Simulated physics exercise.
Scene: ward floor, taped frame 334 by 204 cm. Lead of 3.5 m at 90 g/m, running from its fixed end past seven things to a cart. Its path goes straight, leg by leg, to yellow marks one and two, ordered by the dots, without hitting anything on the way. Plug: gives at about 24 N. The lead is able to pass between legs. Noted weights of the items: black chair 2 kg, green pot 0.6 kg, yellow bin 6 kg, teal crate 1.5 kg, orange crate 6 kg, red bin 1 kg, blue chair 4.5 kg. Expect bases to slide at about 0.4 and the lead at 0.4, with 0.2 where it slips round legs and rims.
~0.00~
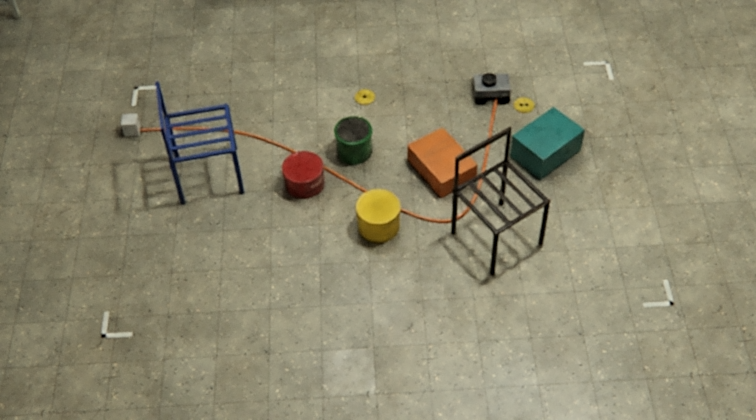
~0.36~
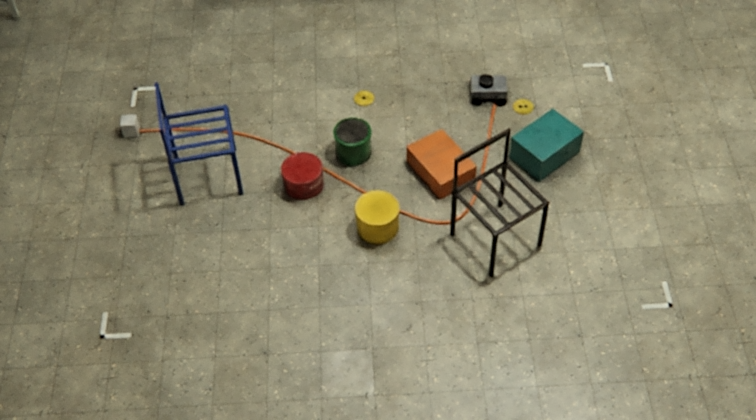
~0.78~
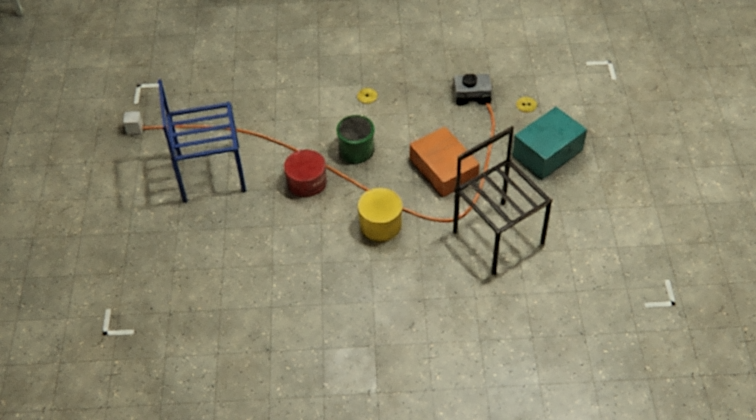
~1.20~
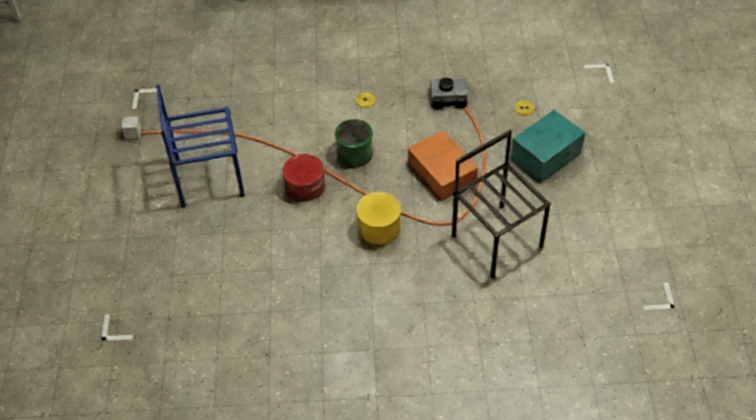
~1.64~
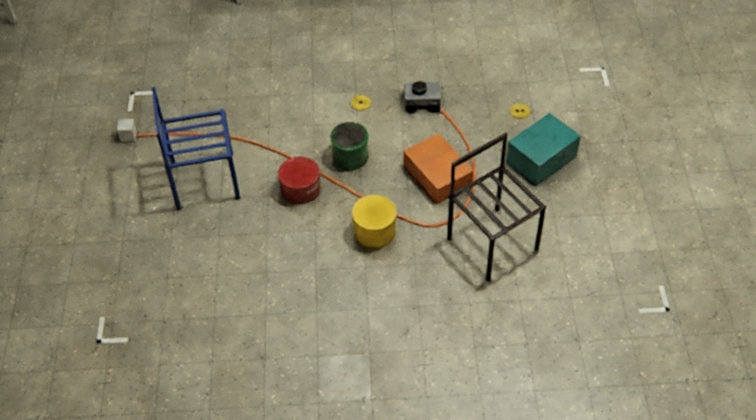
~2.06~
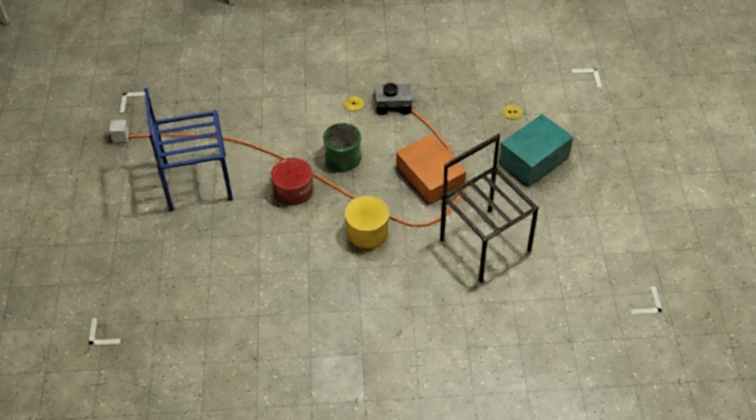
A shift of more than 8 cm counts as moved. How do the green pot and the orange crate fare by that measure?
Green pot - does not count. Orange crate - does not count.
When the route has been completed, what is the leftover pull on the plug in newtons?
It ends up near 0 N.
At 3.1 s, cart at (361, 103), lead slack at the fixed end; nothing else has moved.
At 4.2 s, cart at (415, 106), lead slack at the fixed end; nothing else has moved.
At 5.3 s, cart at (470, 109), lead slack at the fixed end; nothing else has moved.
At 6.3 s, cart at (512, 111), lead slack at the fixed end; nothing else has moved.
At 6.7 s, cart at (512, 111), lead slack at the fixed end; orange crate 0 cm off its start at (431, 161), green pot 0 cm off its start at (342, 136).
